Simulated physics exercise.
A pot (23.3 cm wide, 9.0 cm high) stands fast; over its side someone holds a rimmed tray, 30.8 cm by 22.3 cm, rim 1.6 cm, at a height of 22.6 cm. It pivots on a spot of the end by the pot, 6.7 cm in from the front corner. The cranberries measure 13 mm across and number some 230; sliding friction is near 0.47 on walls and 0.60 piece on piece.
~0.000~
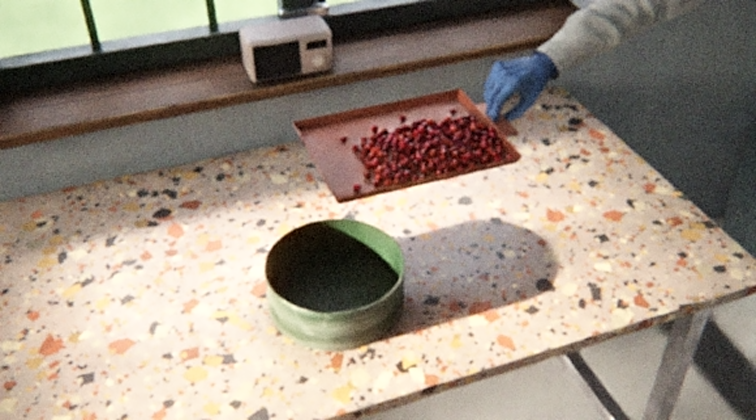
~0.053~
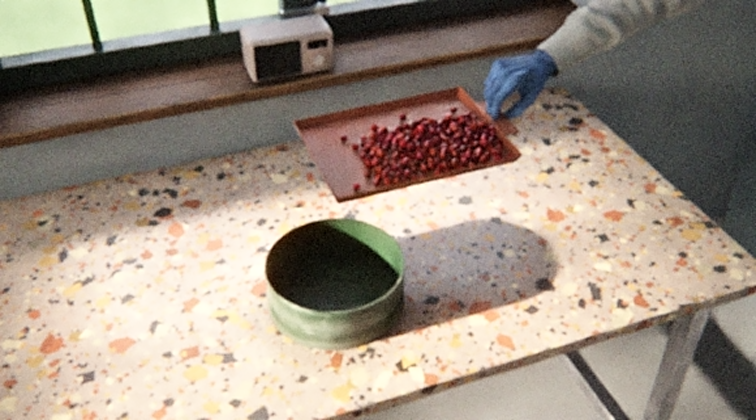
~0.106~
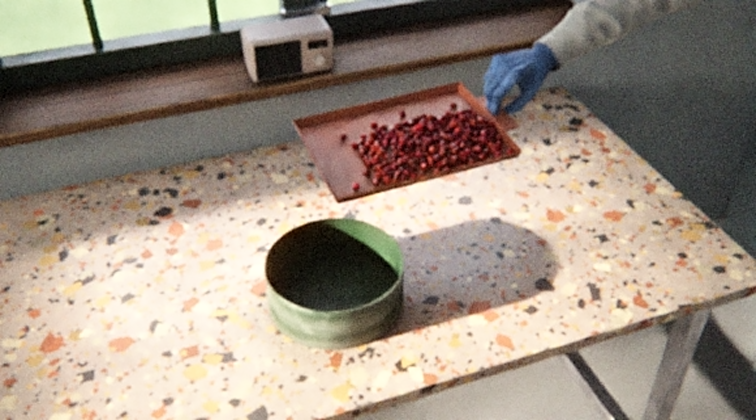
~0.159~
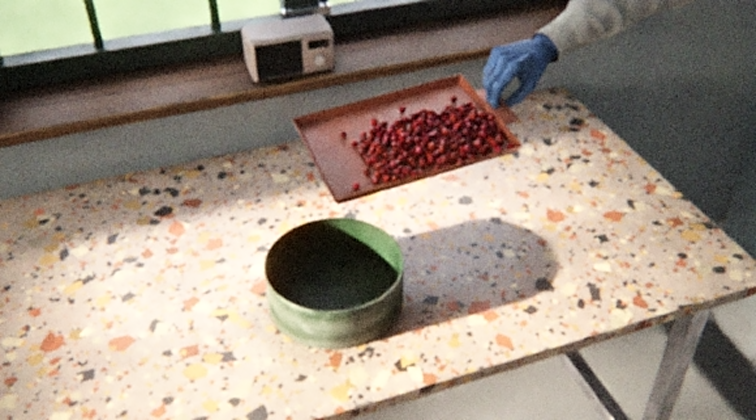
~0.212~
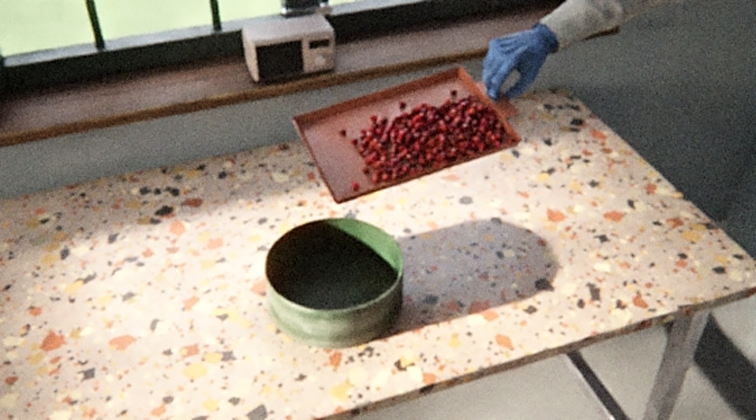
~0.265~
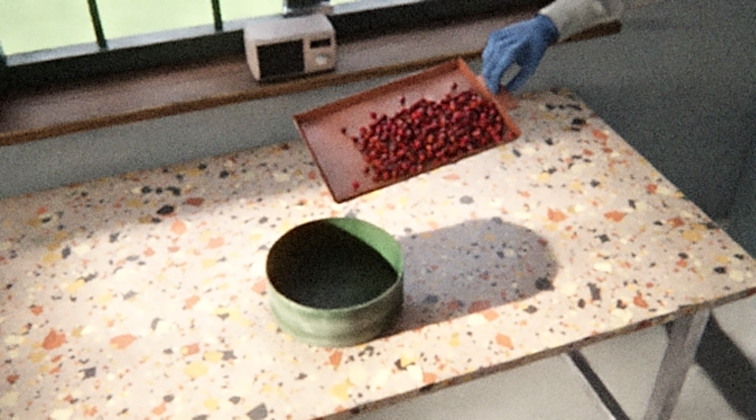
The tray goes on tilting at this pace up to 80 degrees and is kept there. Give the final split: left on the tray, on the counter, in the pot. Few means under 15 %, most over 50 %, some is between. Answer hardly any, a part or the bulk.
Tray hardly any, counter hardly any, pot the bulk.
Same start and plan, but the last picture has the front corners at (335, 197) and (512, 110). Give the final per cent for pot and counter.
Pot 70, counter 30.
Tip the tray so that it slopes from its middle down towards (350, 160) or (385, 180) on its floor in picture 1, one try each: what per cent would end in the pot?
About 70 and 85 per cent.
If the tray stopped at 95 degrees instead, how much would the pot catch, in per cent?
Then about 95 per cent.
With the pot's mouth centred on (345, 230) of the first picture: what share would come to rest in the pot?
About 40 per cent.
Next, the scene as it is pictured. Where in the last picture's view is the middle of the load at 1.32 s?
Near (336, 180).
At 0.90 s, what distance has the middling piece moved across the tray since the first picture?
Some 10 cm.
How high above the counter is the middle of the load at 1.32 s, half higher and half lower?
Some 26 cm.
Then, at 0.90 s, tilt 43 degrees; the tray holds 100 %, the pot 0 %.
After 1.32 s, tilt 65 degrees; the tray holds 70 %, the pot 20 %.
After 1.82 s, tilt 80 degrees; the tray holds 5 %, the pot 85 %.
By 2.7 s all is still; tray 0 %, counter 5 %, pot 95 %.
